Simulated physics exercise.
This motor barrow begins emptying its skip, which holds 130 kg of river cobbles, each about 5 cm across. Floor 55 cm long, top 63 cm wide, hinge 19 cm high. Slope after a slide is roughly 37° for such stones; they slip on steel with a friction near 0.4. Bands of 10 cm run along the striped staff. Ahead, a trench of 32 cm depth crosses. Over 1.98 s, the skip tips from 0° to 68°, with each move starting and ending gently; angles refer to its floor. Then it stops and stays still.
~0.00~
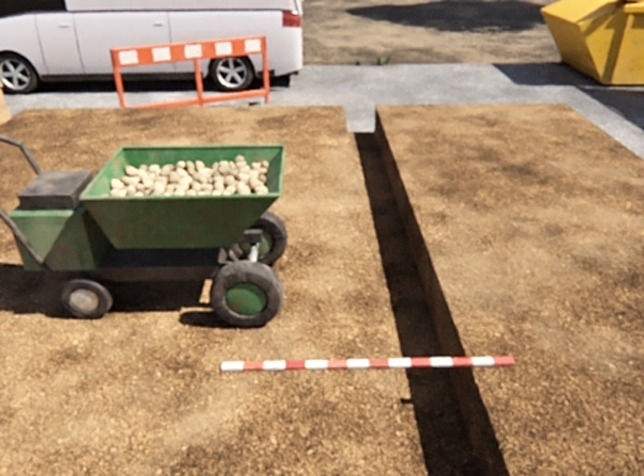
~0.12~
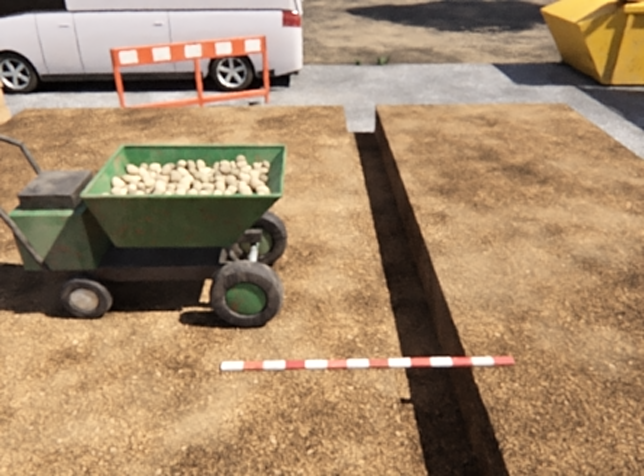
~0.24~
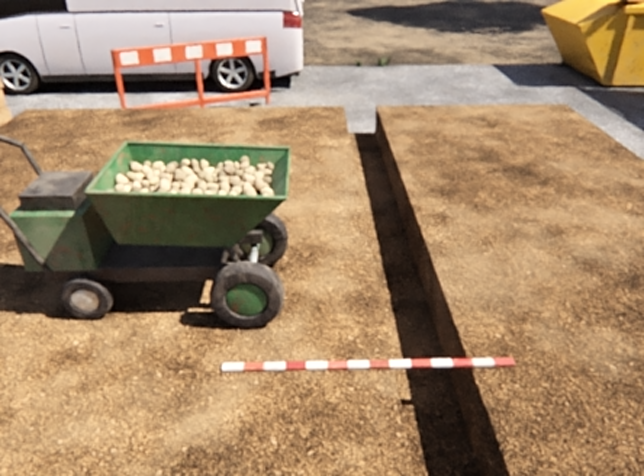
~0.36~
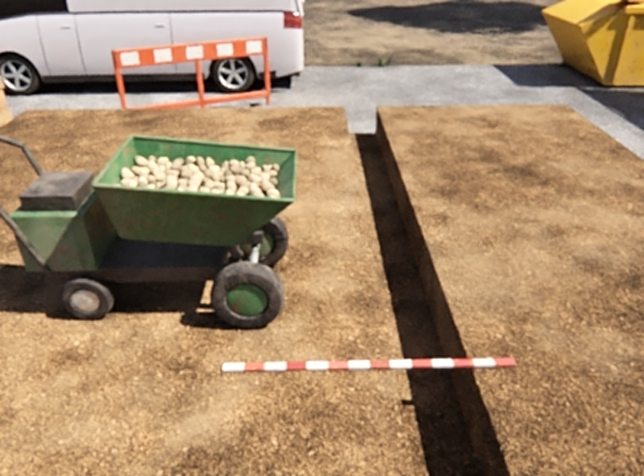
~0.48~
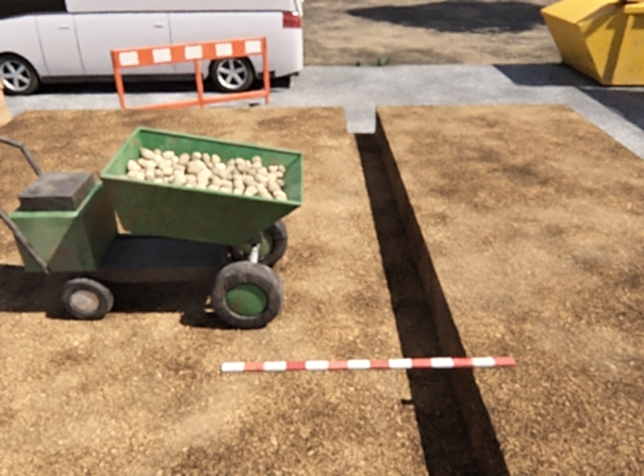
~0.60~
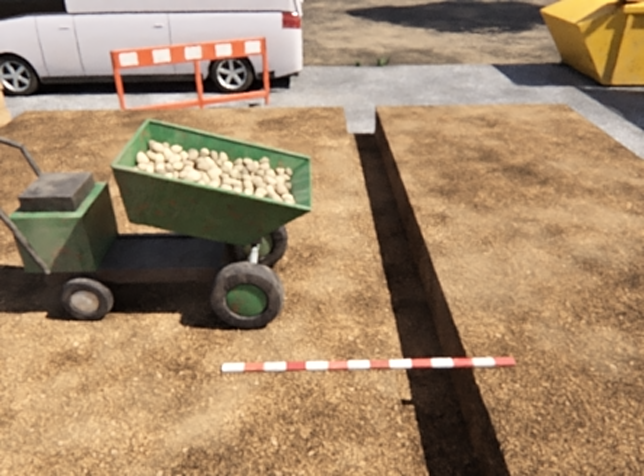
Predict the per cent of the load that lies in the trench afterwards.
99 per cent.
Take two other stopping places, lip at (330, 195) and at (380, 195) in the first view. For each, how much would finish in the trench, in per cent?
Estimates: 75 % then 20 %.
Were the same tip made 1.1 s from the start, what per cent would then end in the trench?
That would give about 100 percent.
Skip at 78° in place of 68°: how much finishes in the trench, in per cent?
Some 95% would finish there.
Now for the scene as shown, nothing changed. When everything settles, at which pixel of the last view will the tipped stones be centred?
Their centre sits close to (408, 320).
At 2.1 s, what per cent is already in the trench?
About 50 per cent by then.
After 1.5 s the floor is at 57°; 100 % in the skip; the foremost stones are at (366, 248).
After 2.1 s the floor is at 68°; 48 % in the skip, 4 % short of the trench, 48 % in the trench; the foremost stones are at (431, 314).
After 2.4 s the floor is at 68°; 20 % in the skip, 3 % short of the trench, 77 % in the trench; the foremost stones are at (437, 332).
After 4.4 s the floor is at 68°; 0 % in the skip, 1 % short of the trench, 99 % in the trench; the foremost stones are at (434, 319).
